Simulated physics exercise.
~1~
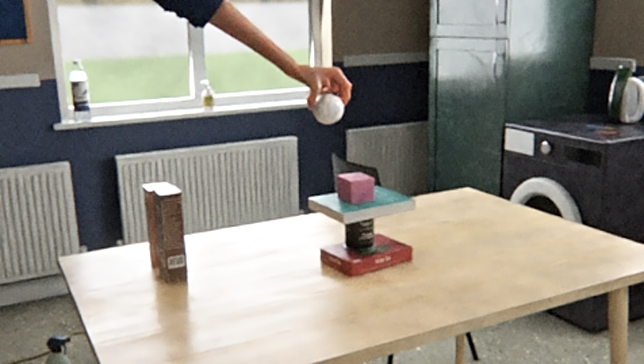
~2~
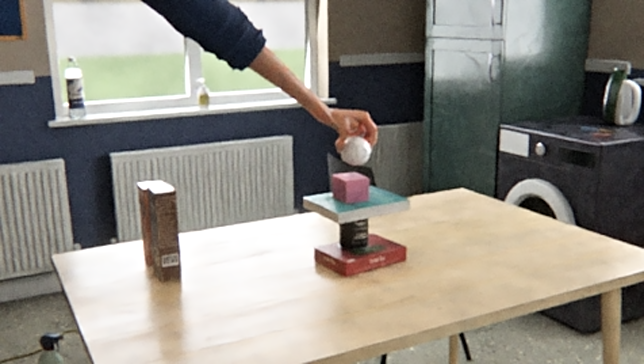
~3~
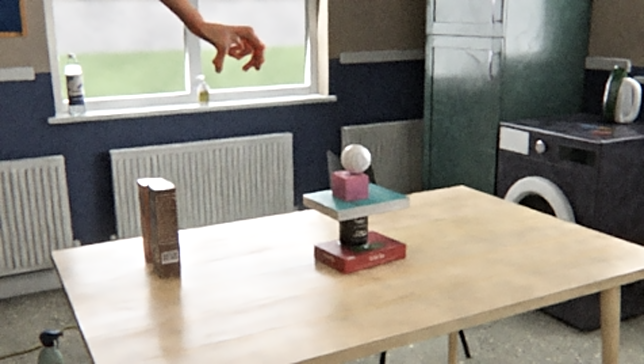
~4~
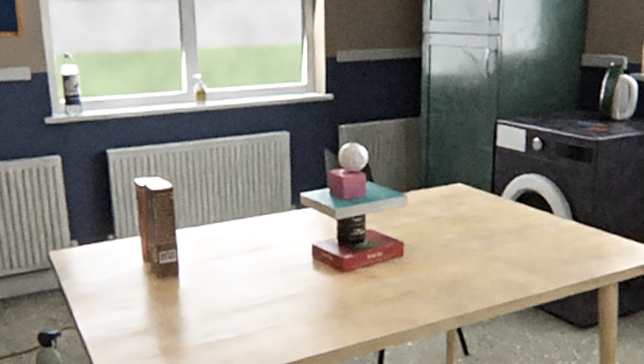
On a kitchen table, a hand sets a white ball atop a pile, which stays standing.
